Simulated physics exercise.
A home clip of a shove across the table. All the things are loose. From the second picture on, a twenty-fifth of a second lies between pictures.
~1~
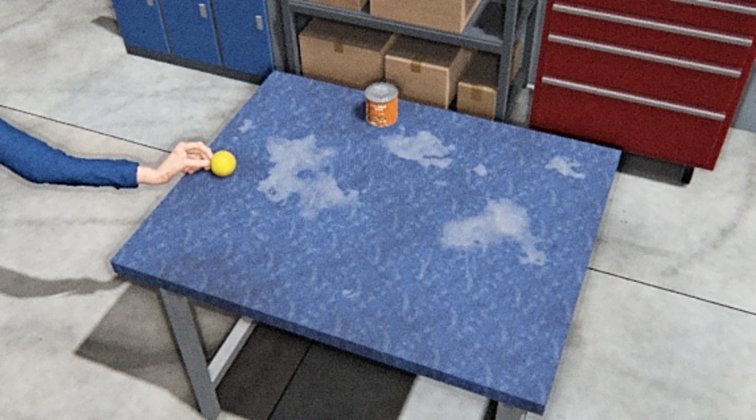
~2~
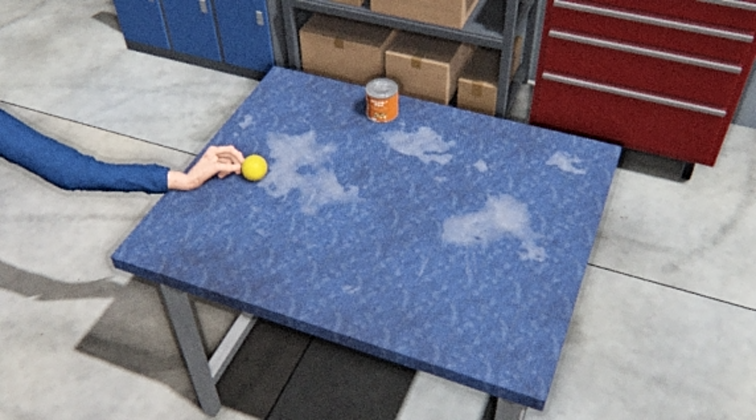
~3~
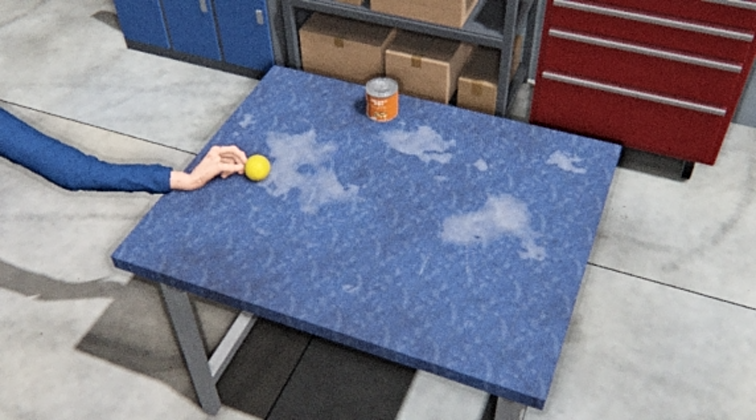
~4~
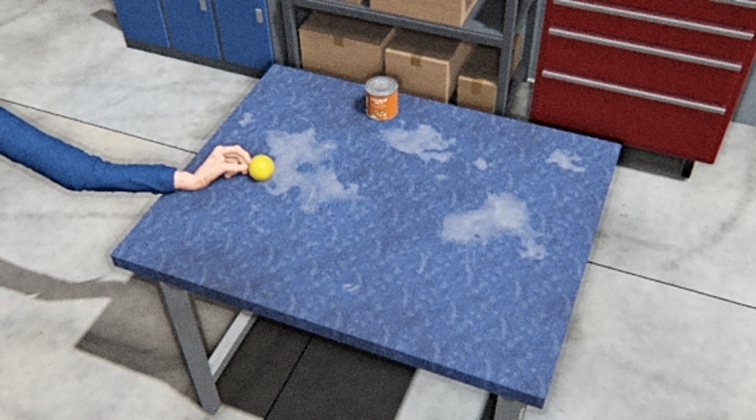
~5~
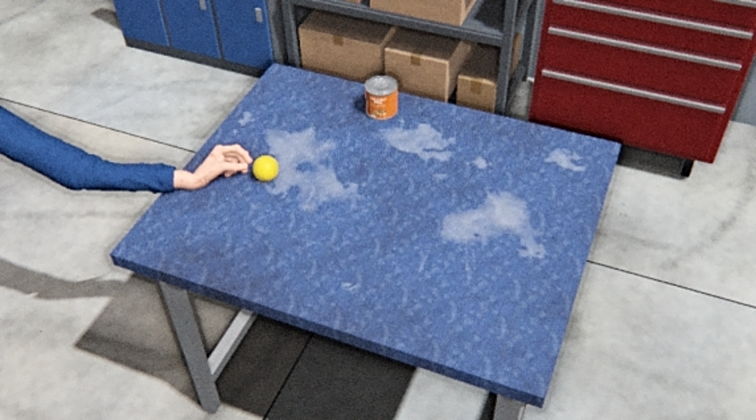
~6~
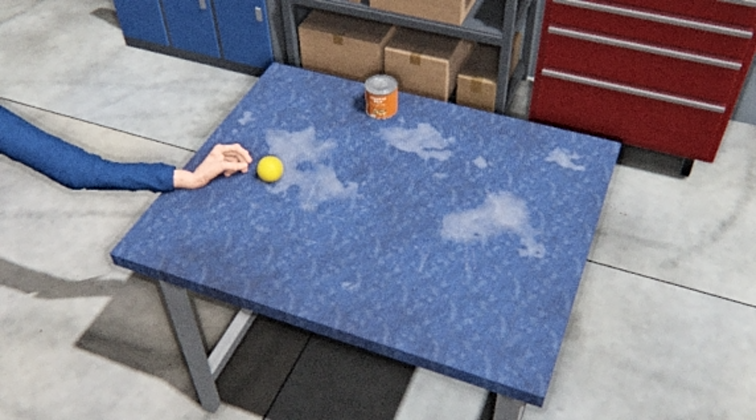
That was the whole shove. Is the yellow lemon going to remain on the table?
The yellow lemon is still on the table.
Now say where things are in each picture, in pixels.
In the first frame, under the hand; yellow lemon (223, 164).
In the second frame, under the hand; yellow lemon (255, 168).
In the third frame, under the hand; yellow lemon (258, 168).
In the fourth frame, yellow lemon (261, 168).
In the fifth frame, yellow lemon (266, 169).
In the sixth frame, yellow lemon (270, 169) displaced a little.
Then, 0.10 s past the last view, yellow lemon displaced about its own width near (281, 172).
Then, 0.30 s past the last view, yellow lemon displaced well along near (298, 177).
Then, 0.60 s past the last view, yellow lemon displaced well along near (316, 182).
Finally, moved from the start, yellow lemon. Final places as the last picture's camera would see them, yellow lemon near (322, 183).
